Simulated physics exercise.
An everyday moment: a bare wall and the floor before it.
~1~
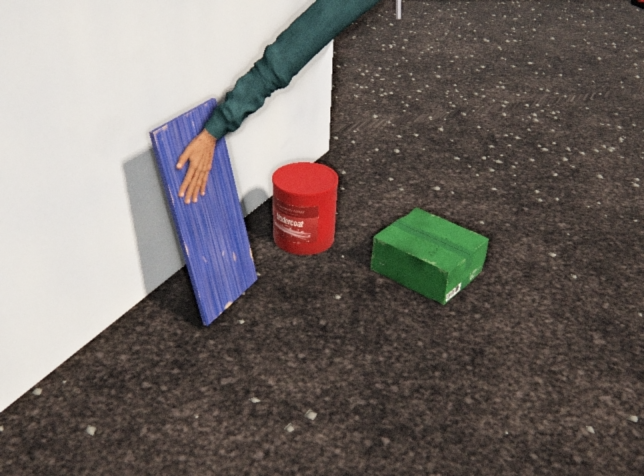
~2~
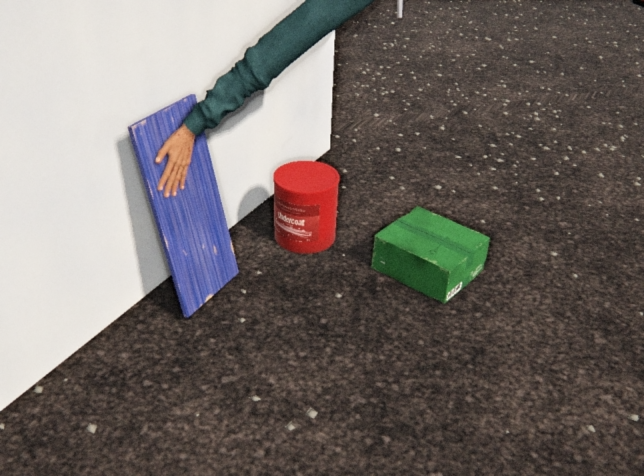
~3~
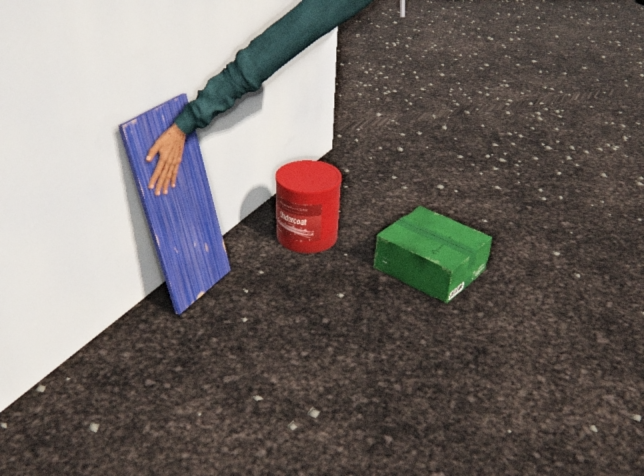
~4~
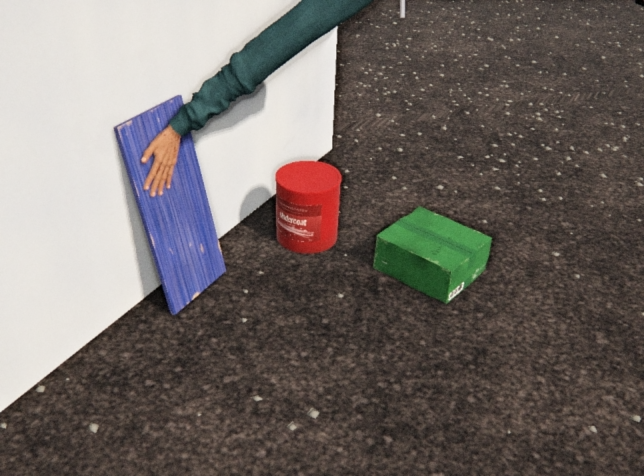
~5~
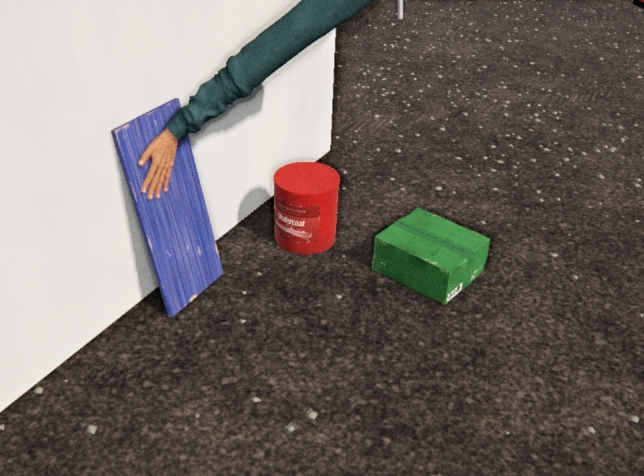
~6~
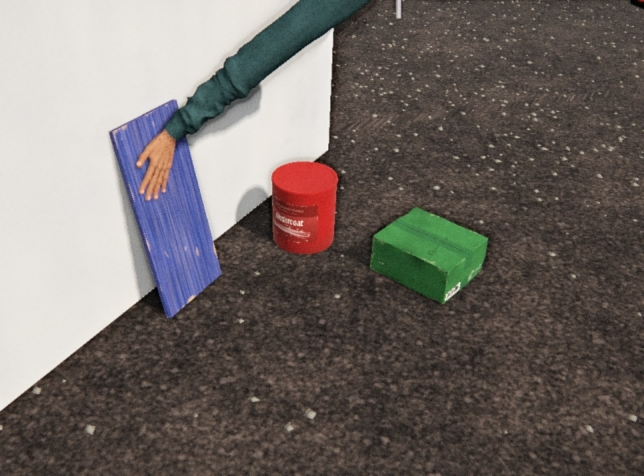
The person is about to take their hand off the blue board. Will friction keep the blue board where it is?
Here the board holds.
Then, 0.20 s past the last view, nothing moves.
Then, 0.50 s past the last view, blue board resting near (171, 211).
Finally, all 3 still in place. Final places as the last picture's camera would see them, blue board near (171, 211). The board remains leaning.
